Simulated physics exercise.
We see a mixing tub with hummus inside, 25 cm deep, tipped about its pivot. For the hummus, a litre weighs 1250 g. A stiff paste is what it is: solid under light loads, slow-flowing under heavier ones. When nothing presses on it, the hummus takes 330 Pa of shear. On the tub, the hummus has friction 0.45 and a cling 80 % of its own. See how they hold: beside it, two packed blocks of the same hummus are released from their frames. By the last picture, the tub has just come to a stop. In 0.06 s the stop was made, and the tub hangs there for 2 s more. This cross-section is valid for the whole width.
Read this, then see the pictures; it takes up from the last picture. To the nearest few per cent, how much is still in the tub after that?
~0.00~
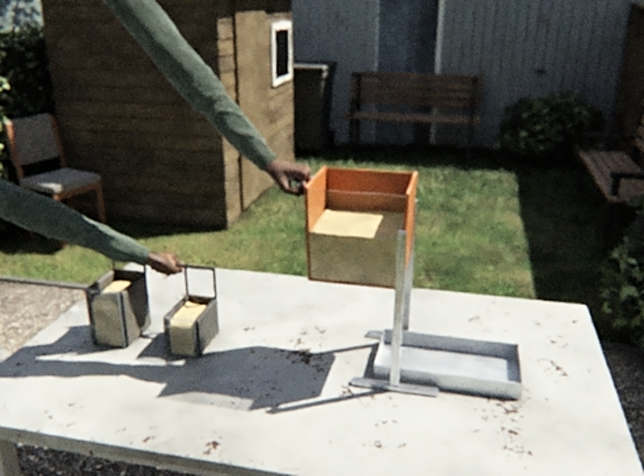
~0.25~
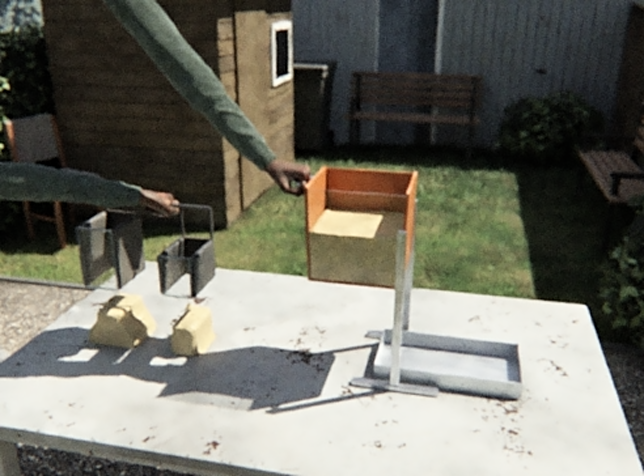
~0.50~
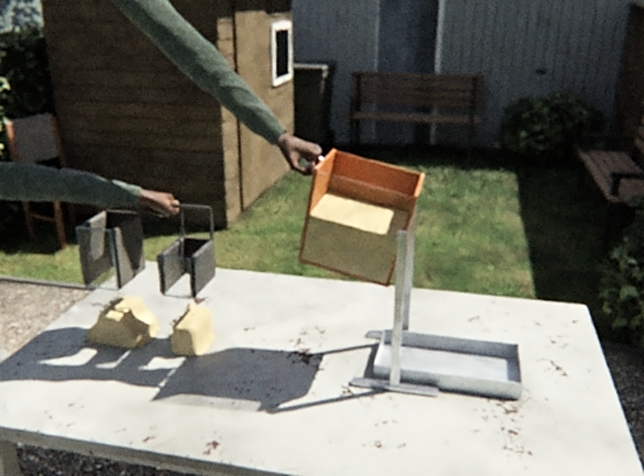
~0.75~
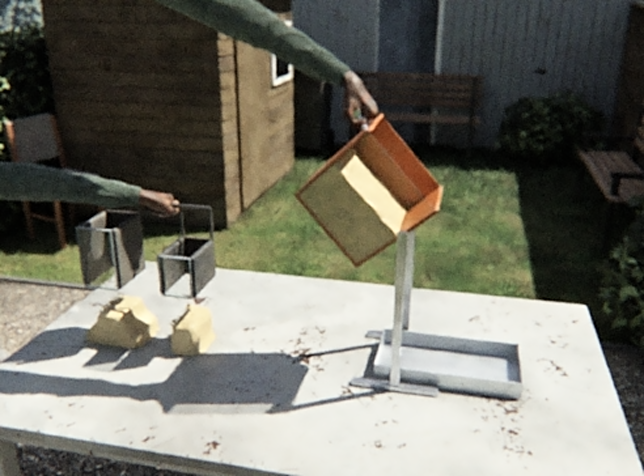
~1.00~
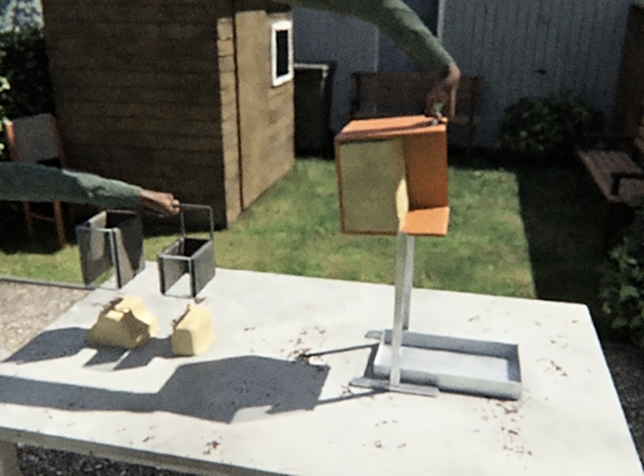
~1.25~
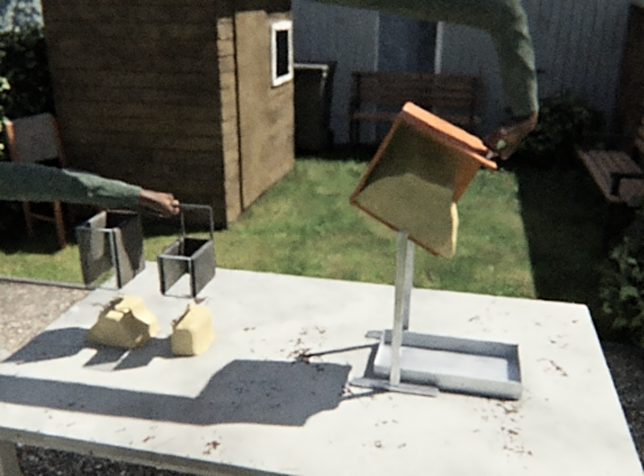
About 0 %.
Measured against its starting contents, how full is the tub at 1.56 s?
Near 7 in a hundred.
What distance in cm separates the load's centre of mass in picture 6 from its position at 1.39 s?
Roughly 14 cm.
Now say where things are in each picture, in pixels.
The first picture shows handle-side rim at (308, 189), tilt 0 degrees; top of the hummus at (400, 239); blocks stand 16 cm, 10 cm (left to right).
The second picture shows handle-side rim at (308, 189), tilt 0 degrees; top of the hummus at (400, 239); blocks stand 12 cm, 9.9 cm (left to right).
The third picture shows handle-side rim at (318, 171), tilt 12 degrees; top of the hummus at (315, 215); blocks stand 11 cm, 9.8 cm (left to right).
The fourth picture shows handle-side rim at (370, 133), tilt 48 degrees; top of the hummus at (333, 167); blocks stand 11 cm, 9.8 cm (left to right).
The fifth picture shows handle-side rim at (442, 134), tilt 85 degrees; top of the hummus at (386, 141); blocks stand 11 cm, 9.8 cm (left to right).
The sixth picture shows handle-side rim at (493, 171), tilt 117 degrees; top of the hummus at (411, 173); blocks stand 11 cm, 9.8 cm (left to right).
After 1.39 s, the tub is at 117 degrees and holds 45 %.
After 1.56 s, the tub is at 117 degrees and holds 7 %.
After 1.73 s, the tub is at 117 degrees and holds 0 %.
After 1.90 s, the tub is at 117 degrees and holds 0 %.
After 3.25 s, at the end, the tub is at 117 degrees and holds 0 %.
